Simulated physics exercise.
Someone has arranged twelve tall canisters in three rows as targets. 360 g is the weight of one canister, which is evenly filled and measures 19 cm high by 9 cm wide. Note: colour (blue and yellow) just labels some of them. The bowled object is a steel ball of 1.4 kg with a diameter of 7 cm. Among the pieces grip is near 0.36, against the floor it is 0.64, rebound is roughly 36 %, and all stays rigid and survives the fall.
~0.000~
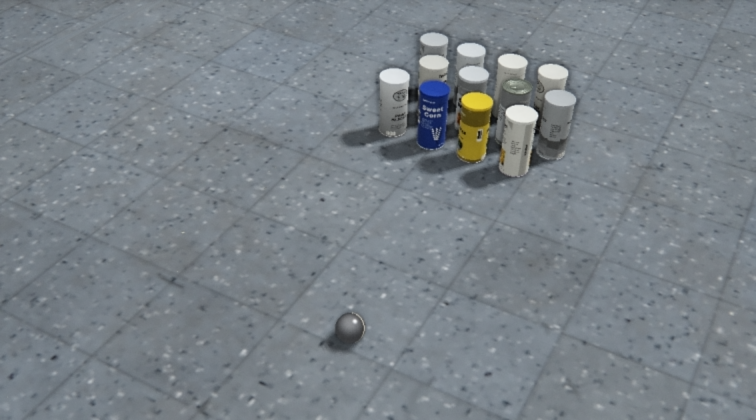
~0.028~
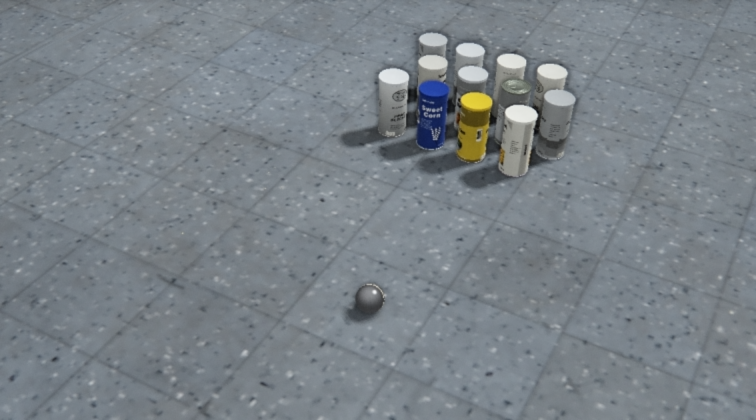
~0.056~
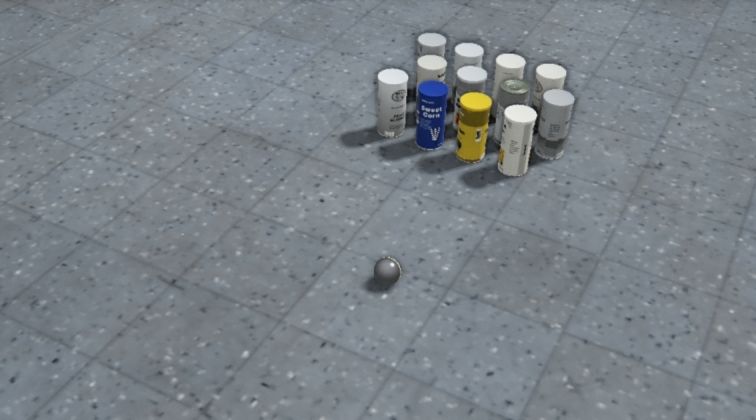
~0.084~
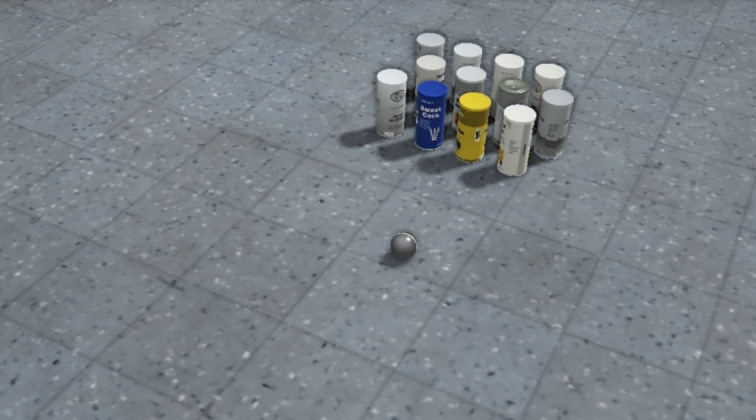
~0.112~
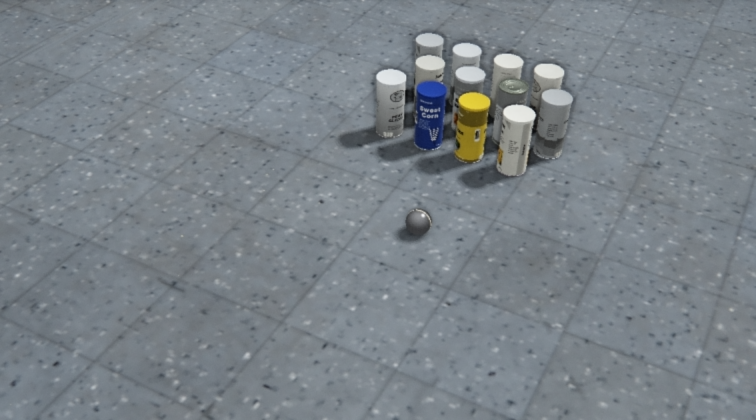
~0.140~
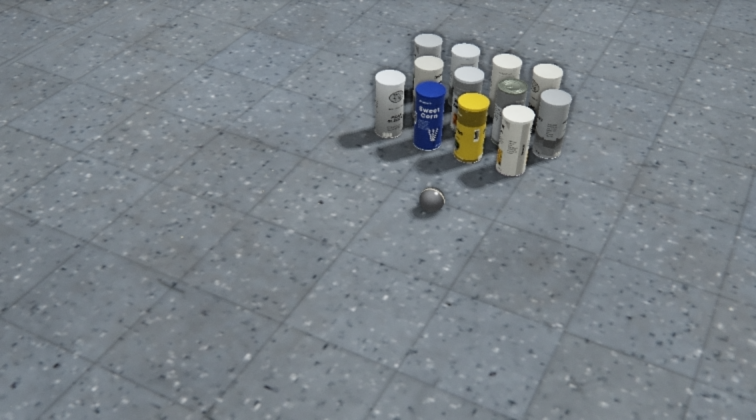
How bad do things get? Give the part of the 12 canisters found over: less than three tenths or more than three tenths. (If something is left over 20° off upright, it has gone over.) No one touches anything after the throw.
The spill outstrips three tenths.
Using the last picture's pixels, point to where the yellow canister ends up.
Resting position, last image: About (508, 68).
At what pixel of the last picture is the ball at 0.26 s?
It should be near pixel (468, 128).
After 0.26 s, ball still moving; none of the 12 canisters over, 3 disturbed; yellow canister leaning 5°.
After 0.38 s, ball still moving; 1 of the 12 canisters over; yellow canister leaning 39°.
After 0.60 s, ball still moving; 6 of the 12 canisters over; yellow canister leaning 60°.
After 1.02 s, ball still moving; 5 of the 12 canisters over; yellow canister lying flat.
At rest (2.0 s), ball rolling away; 5 of the 12 canisters over; yellow canister lying flat; blue canister unmoved. That is 42 per cent. As the last picture would show them, middles, yellow canister near (508, 68), blue canister near (429, 117).
